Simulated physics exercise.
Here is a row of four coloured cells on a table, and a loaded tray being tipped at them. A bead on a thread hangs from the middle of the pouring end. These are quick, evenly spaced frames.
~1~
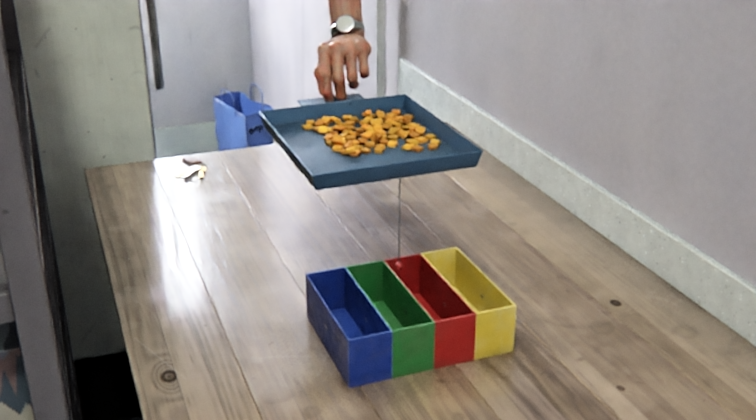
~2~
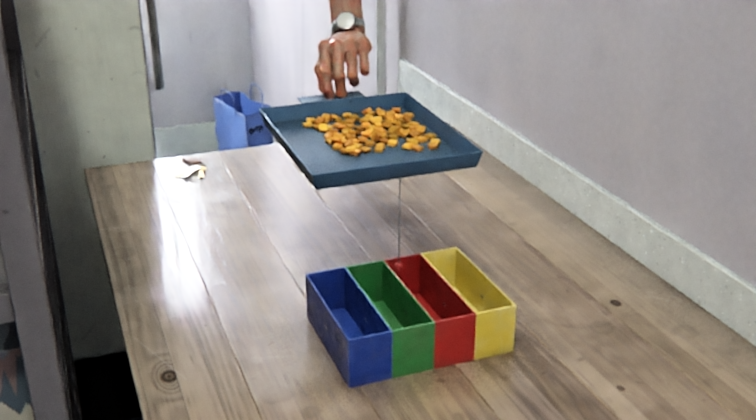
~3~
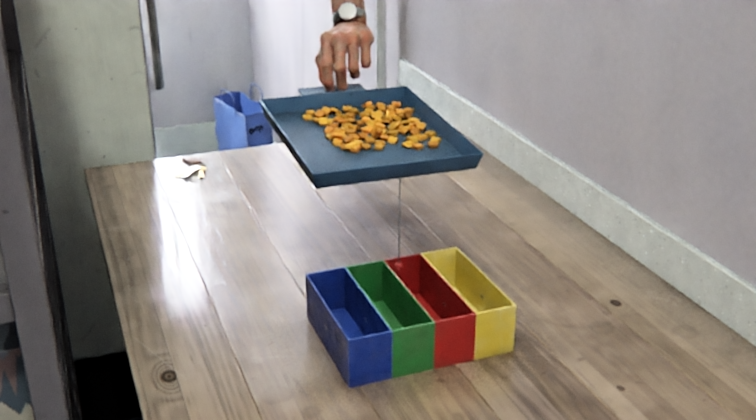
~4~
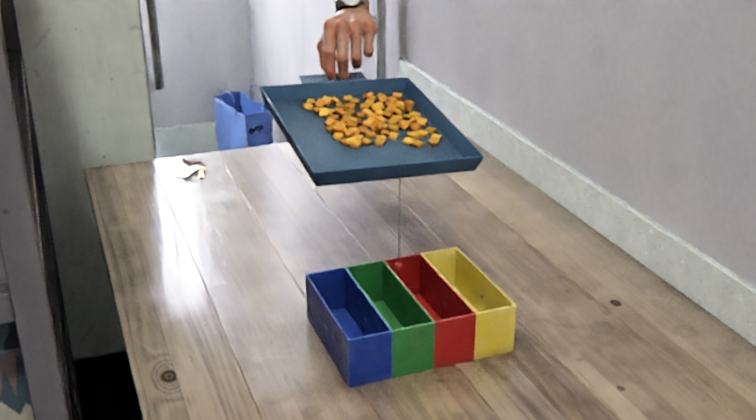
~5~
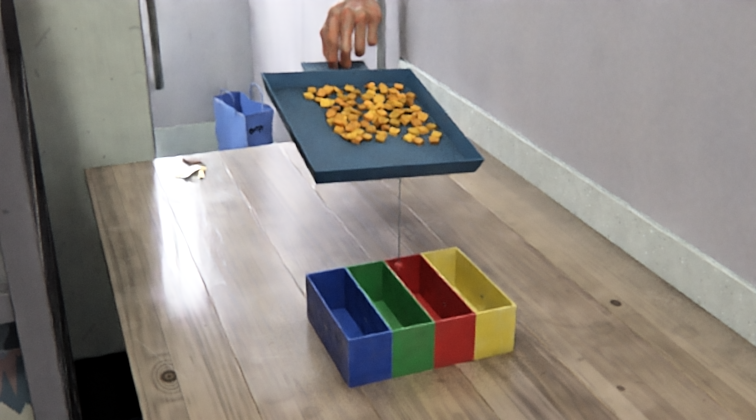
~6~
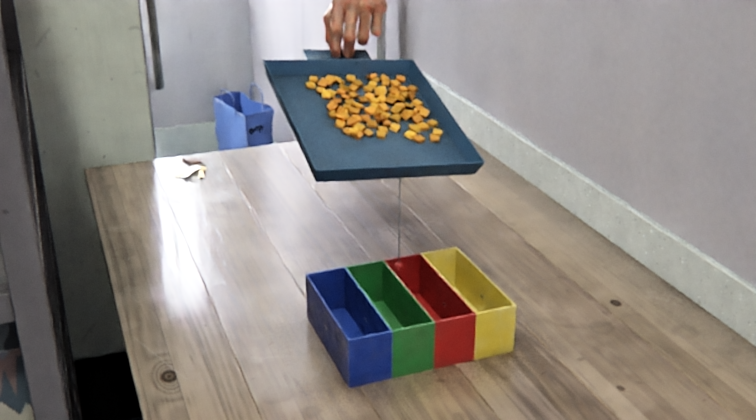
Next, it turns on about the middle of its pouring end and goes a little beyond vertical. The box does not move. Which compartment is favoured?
It favours the yellow compartment.
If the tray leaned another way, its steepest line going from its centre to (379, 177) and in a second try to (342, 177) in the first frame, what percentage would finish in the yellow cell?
Near 10 % and 0 %.
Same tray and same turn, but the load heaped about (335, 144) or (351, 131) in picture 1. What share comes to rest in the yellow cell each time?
First some 40, then 50 per cent.
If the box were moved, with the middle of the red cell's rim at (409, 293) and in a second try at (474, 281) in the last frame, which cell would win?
In turn: The cell in yellow; red.
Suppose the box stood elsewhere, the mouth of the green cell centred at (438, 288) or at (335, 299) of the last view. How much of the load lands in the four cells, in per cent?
In turn 100 and 10 in a hundred.
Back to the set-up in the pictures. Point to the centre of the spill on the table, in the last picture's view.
Roughly at (523, 307).
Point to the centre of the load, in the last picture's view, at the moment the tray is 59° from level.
At about (438, 154).
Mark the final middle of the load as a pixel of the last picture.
Close to (464, 318).
Soon after the last picture, tray tipped steeply; nearly all on the tray; a stray few falling or outside the box.
A little later, tray tipped right over; most on the tray; a small part in the yellow cell; a stray few in the red cell; a small part falling or outside the box.
Later still, tray tipped past a quarter turn; about two thirds in the yellow cell; about a quarter in the red cell; about a quarter falling or outside the box.
At rest, tray tipped past a quarter turn; about two thirds in the yellow cell; about a quarter in the red cell; none in the blue cell; none in the green cell; about a quarter outside the box.
